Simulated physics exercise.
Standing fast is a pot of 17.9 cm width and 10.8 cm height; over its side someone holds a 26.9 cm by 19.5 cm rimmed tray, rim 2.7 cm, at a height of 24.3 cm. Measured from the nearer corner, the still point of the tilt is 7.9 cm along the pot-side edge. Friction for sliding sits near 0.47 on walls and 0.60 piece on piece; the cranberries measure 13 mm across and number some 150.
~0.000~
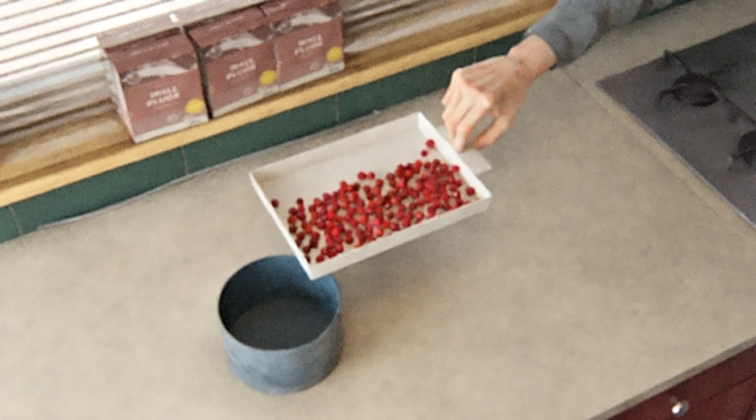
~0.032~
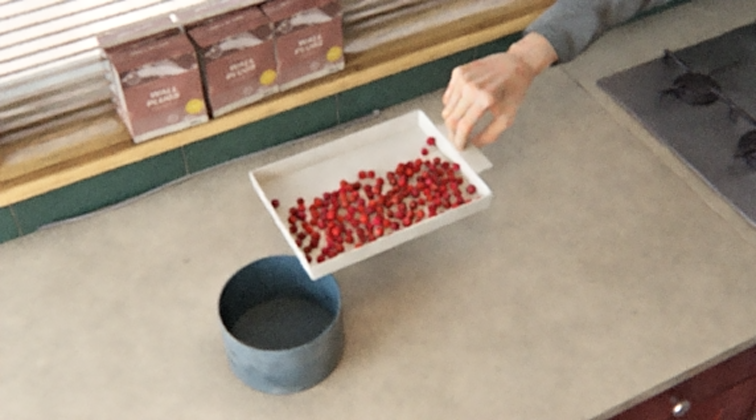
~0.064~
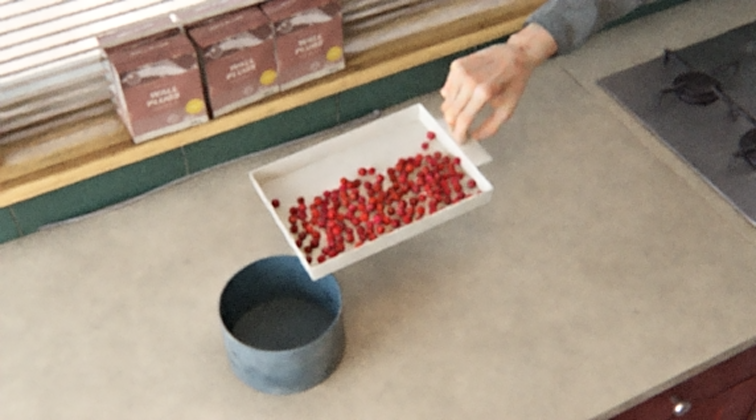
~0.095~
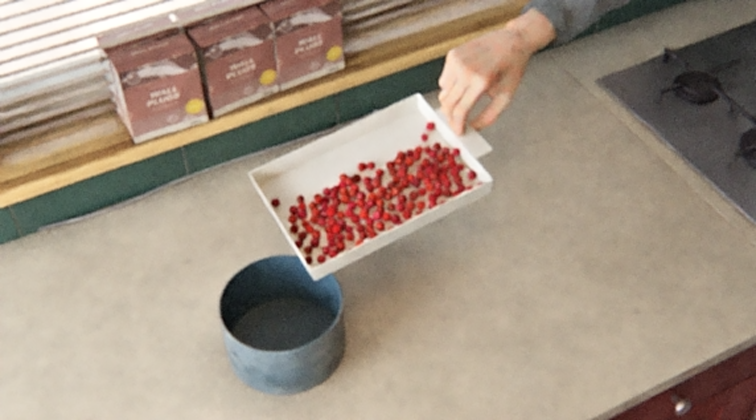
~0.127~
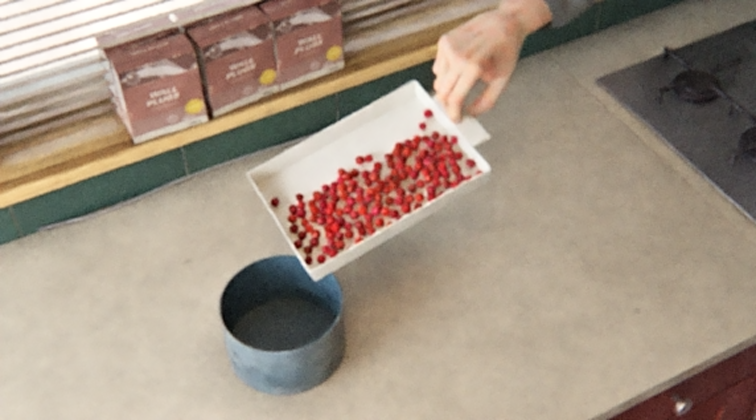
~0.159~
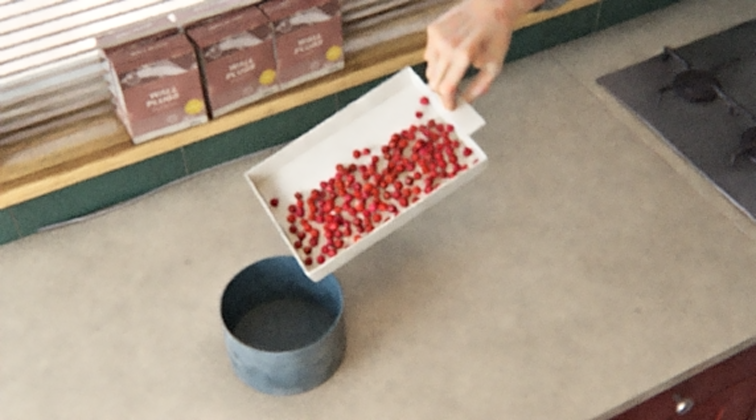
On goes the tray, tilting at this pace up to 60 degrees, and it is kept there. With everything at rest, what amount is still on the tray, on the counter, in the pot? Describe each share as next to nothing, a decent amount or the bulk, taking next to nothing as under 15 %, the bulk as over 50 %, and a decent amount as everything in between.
My prediction: Tray: The main share; counter: A notable amount; pot: A slight amount.
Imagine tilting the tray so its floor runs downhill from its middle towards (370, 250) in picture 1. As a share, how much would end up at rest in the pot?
Something like 0 per cent of the pieces.
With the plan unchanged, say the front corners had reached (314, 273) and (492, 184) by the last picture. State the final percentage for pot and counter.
Split: Pot = 0, counter = 5.
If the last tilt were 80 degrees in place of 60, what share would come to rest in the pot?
Estimated share: About 20 %.
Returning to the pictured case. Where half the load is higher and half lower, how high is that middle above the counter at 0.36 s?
Roughly 32 cm.
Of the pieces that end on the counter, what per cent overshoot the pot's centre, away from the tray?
Share past the middle: Roughly 100 percent.
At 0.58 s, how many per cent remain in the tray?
90 %, give or take.
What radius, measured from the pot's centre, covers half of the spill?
Close to 24 cm, give or take.
Then, at 0.28 s, tilt 42 degrees; the tray holds 100 %, the pot 0 %.
After 0.36 s, tilt 56 degrees; the tray holds 100 %, the pot 0 %.
After 0.58 s, tilt 60 degrees; the tray holds 90 %, the pot 0 %.
In the end, at 1.6 s, tray 70 %, counter 25 %, pot 10 %.
